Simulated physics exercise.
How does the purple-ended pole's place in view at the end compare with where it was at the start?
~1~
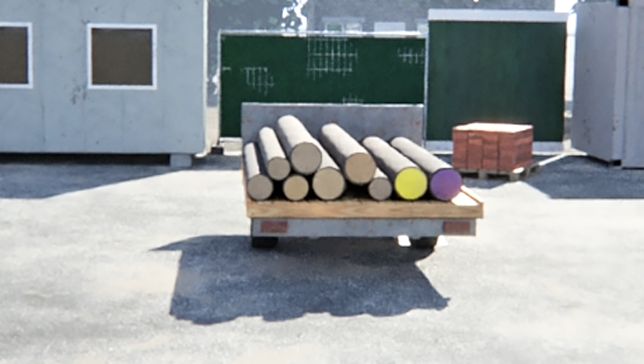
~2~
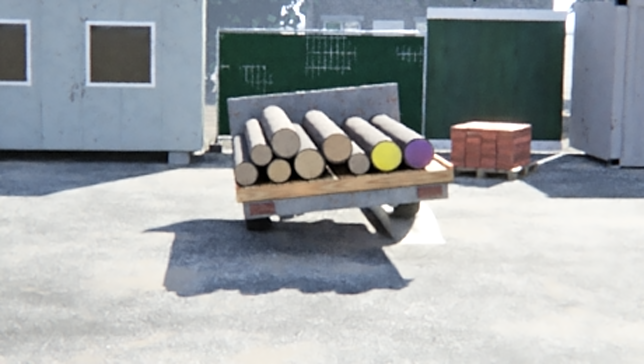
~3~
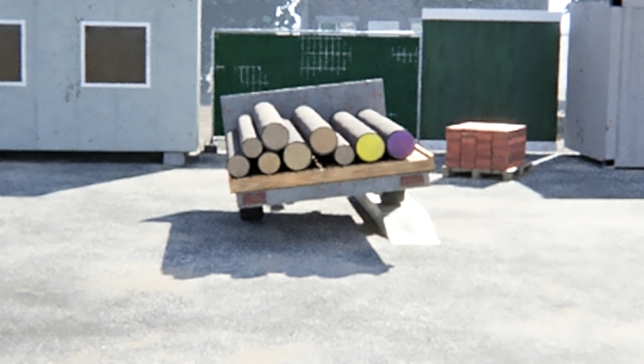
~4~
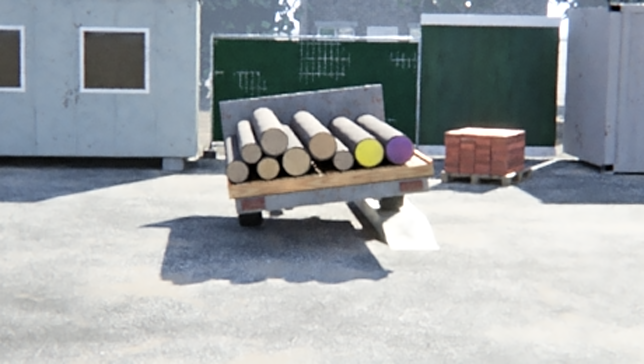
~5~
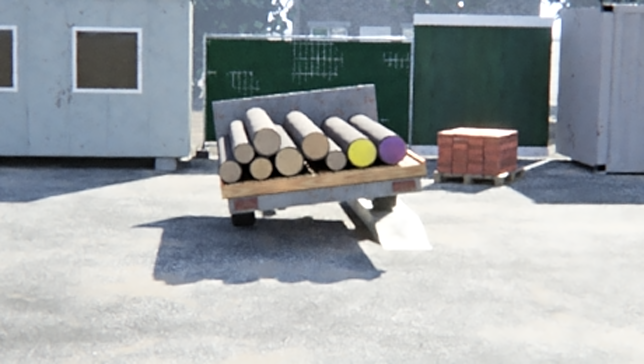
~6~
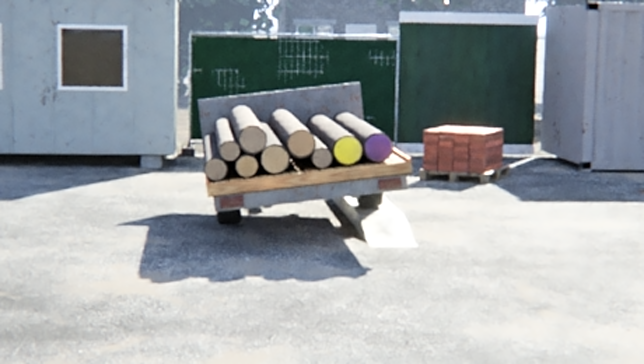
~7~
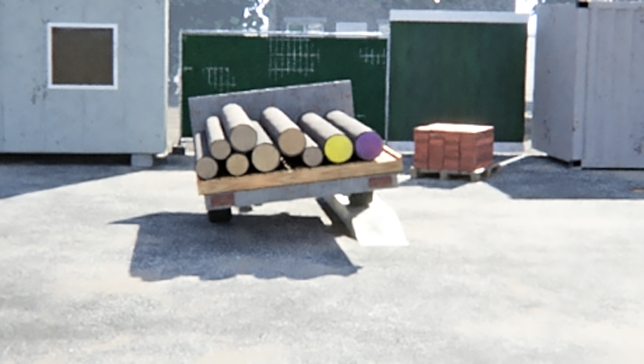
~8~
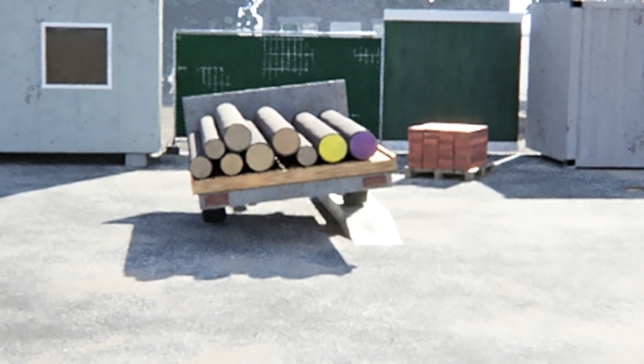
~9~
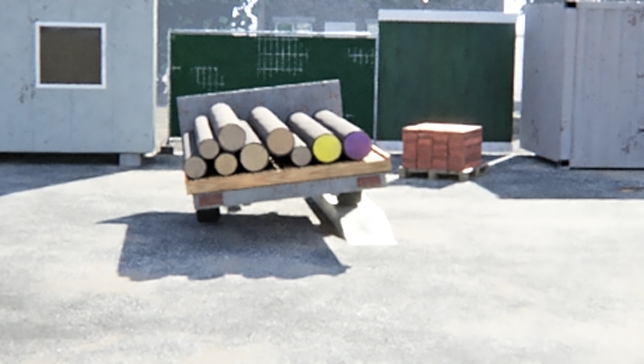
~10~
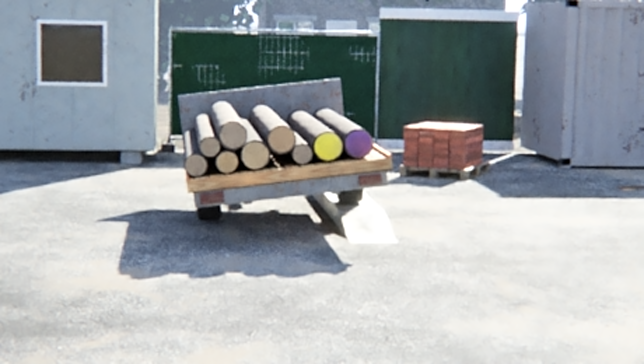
It ends up farther left and somewhat higher in view than at the start, still the rightmost pole on the now tilted trailer.
A trailer of poles tilts as its right wheel climbs a slab, and every pole stays aboard.
